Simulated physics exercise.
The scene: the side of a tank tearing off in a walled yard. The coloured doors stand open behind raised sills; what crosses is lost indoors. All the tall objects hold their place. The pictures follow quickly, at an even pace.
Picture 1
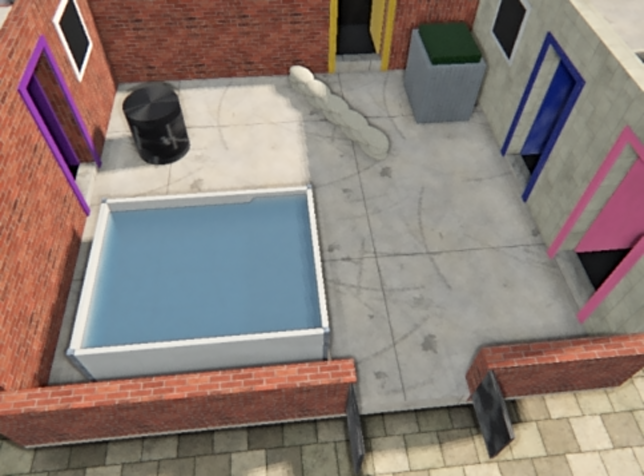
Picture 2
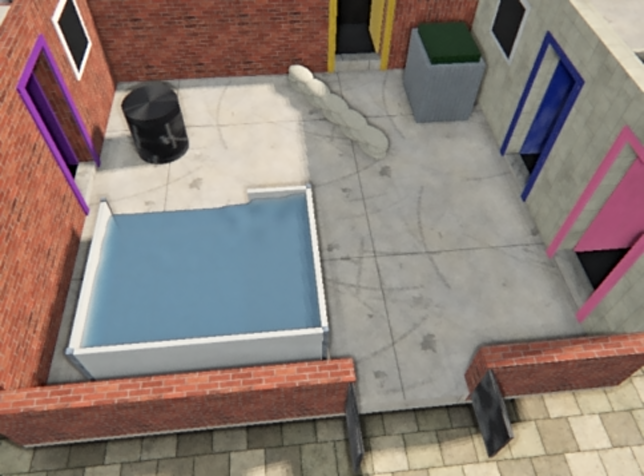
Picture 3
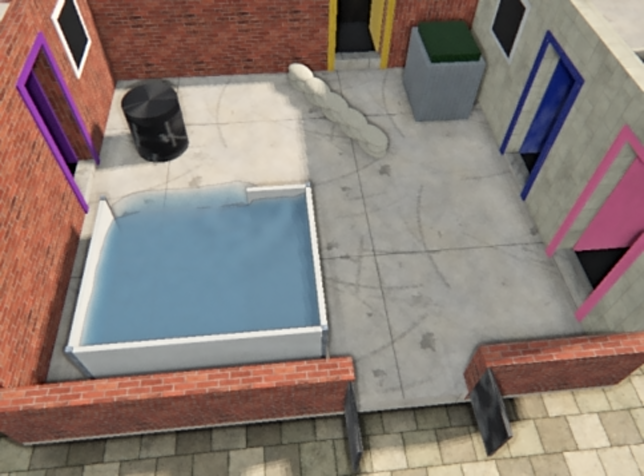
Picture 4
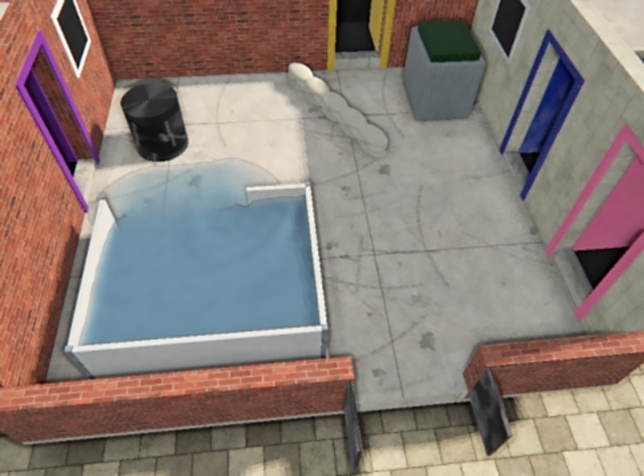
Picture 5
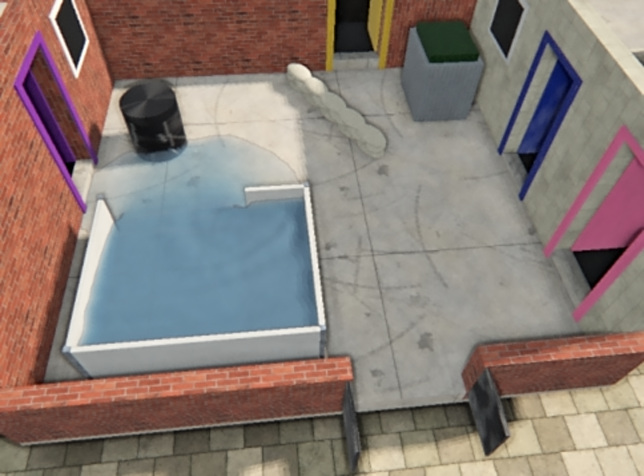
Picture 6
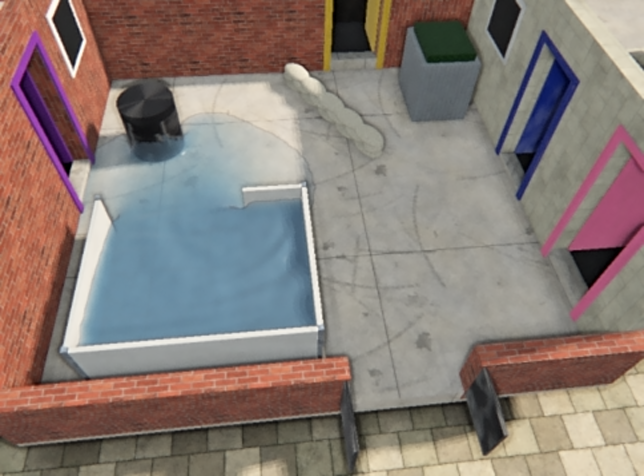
The footage shows a tank of still water in a brick-walled yard with coloured doorways; part of its far side gives way, and water pours through the gap, spreading across the paving around the base of a black barrel.
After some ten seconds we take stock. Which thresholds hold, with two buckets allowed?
In the end: The yellow door admits no more than that; the purple door lets in a lot; the pink door admits no more than that; the blue door admits no more than that.
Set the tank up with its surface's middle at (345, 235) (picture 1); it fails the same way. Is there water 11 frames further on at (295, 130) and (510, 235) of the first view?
In that order: Wet, no water.
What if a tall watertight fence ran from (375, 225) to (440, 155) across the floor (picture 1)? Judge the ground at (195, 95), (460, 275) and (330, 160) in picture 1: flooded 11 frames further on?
In turn: Under water, free of water, clear.
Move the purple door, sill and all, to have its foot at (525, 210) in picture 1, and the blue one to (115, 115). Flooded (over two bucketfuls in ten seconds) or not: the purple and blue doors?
In short: Purple door keeps below it; blue door takes more.
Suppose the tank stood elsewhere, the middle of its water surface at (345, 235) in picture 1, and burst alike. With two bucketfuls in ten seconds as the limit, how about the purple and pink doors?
The purple door holds, the pink door holds.
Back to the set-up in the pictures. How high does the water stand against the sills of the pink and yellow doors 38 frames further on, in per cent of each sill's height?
In turn 10 and 10 per cent.
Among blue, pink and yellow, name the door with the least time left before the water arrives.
That is the one in yellow.
A moment on, water covers 30 % of the floor; the yellow door not reached, the purple door wet at the sill, nothing in, the pink door not reached, the blue door not reached.
Next, water covers 35 % of the floor; the yellow door wet at the sill, nothing in, the purple door over two buckets in, the pink door not reached, the blue door not reached.
Then, water covers 50 % of the floor; the yellow door wet at the sill, nothing in, the purple door far over two buckets in, the pink door not reached, the blue door not reached.
Later, water covers 90 % of the floor; the yellow door wet at the sill, nothing in, the purple door far over two buckets in, the pink door wet at the sill, nothing in, the blue door wet at the sill, nothing in.
In the end, water covers 95 % of the floor; the yellow door wet at the sill, nothing in, the purple door far over two buckets in, the pink door wet at the sill, nothing in, the blue door under two buckets in.
